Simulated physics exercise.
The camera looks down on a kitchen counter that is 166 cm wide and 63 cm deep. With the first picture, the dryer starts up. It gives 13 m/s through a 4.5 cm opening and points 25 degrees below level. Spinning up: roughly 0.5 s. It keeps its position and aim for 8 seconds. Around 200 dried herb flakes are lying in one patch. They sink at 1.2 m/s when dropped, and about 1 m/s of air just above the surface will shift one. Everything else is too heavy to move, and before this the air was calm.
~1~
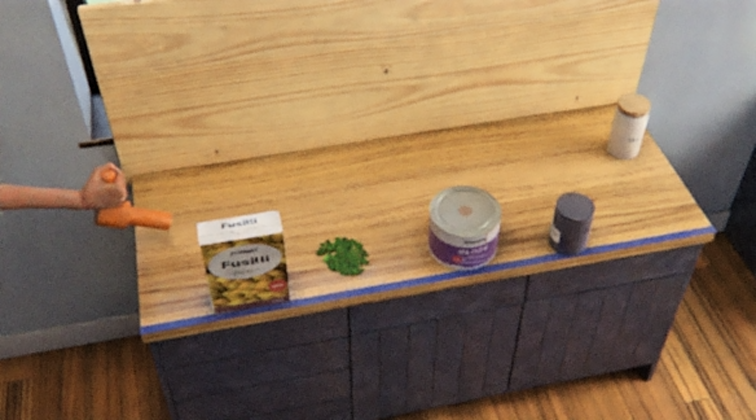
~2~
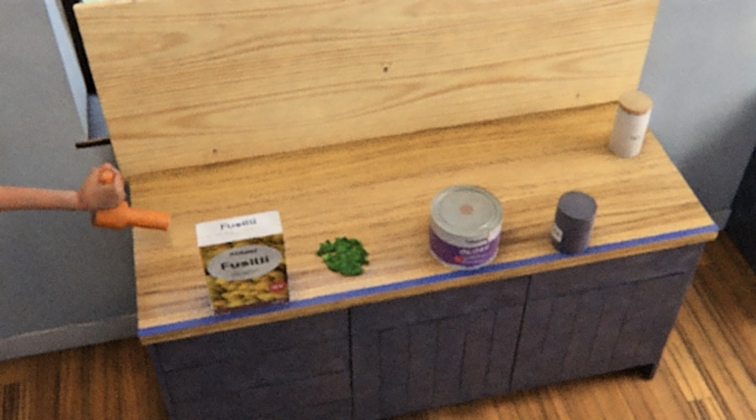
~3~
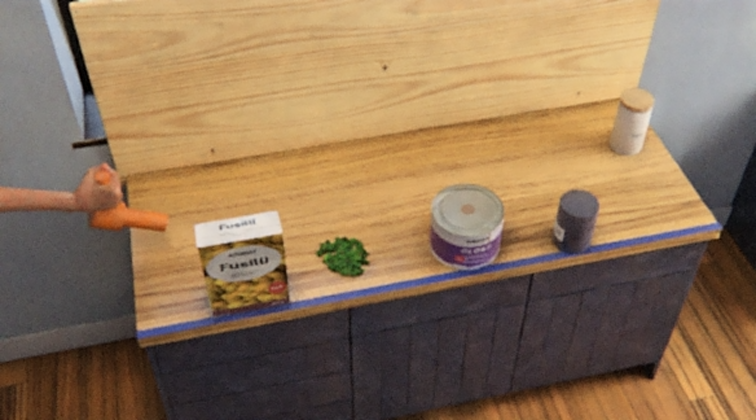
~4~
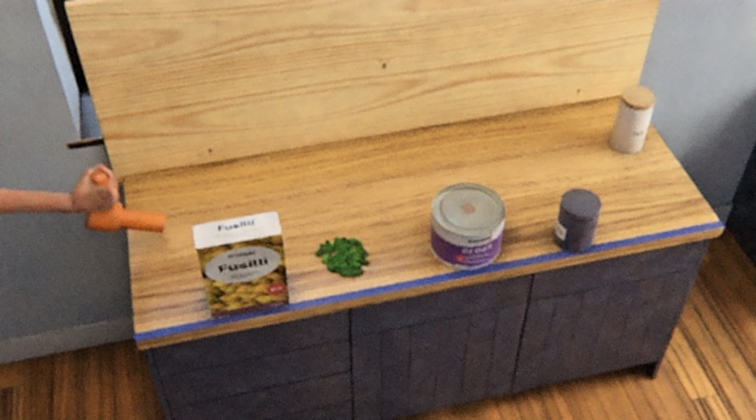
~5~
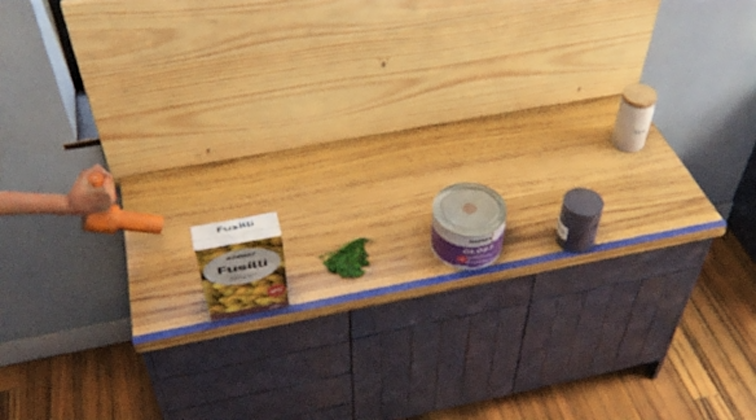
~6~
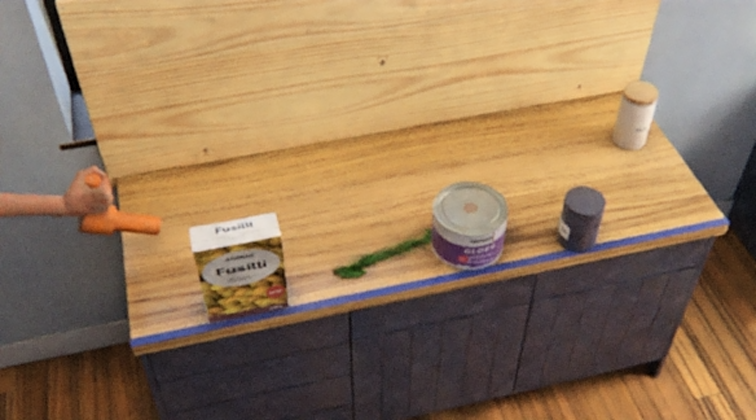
Green flakes lie still on the counter, then stretch rightward as a hand holds an orange object.
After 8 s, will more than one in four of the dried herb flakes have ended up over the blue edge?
Yes, the loss goes past a quarter.
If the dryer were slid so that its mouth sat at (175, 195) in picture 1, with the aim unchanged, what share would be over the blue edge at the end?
That gives roughly 100 % in the end.
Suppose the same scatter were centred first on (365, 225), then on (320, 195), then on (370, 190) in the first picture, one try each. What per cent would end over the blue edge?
Going through the three spots in order, you'd get 2 percent, 0 percent and 0 percent.
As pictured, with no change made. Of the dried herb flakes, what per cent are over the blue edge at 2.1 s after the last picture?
I'd put it at about 90 percent.
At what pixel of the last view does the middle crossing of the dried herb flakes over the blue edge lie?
At roughly pixel (433, 285).
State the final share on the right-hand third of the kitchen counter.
I'd estimate around 0 per cent.
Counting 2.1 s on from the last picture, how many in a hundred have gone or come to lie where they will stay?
Close to 90 % of them.
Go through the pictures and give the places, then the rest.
In the first frame, the middle of the dried herb flakes is near (346, 255), none has stirred yet and the mouth of the dryer is at (169, 222).
In the second frame, the middle of the dried herb flakes is near (346, 255), none has stirred yet and the blue edge is centred on (445, 281).
In the third frame, the middle of the dried herb flakes is near (346, 255), none has stirred yet, the top of a carton is at (238, 228) and the top of a large tin is at (468, 209).
In the fourth frame, the middle of the dried herb flakes is near (346, 255) and none has stirred yet.
In the fifth frame, the middle of the dried herb flakes is near (350, 255), the farthest in sight from the dryer is at (370, 241) and about 25 % have left their places.
In the sixth frame, the middle of the dried herb flakes is near (374, 258), the farthest in sight from the dryer is at (432, 238) and about 70 % have left their places.
Then, 1.2 s after the last picture, 86 % are over the blue edge; 86 % have settled or left.
Then, 2.1 s after the last picture, 86 % are over the blue edge; 87 % have settled or left.
Then, 4.0 s after the last picture, 86 % are over the blue edge; 92 % have settled or left.
Then, 7.6 s after the last picture, at the end, 86 % are over the blue edge.
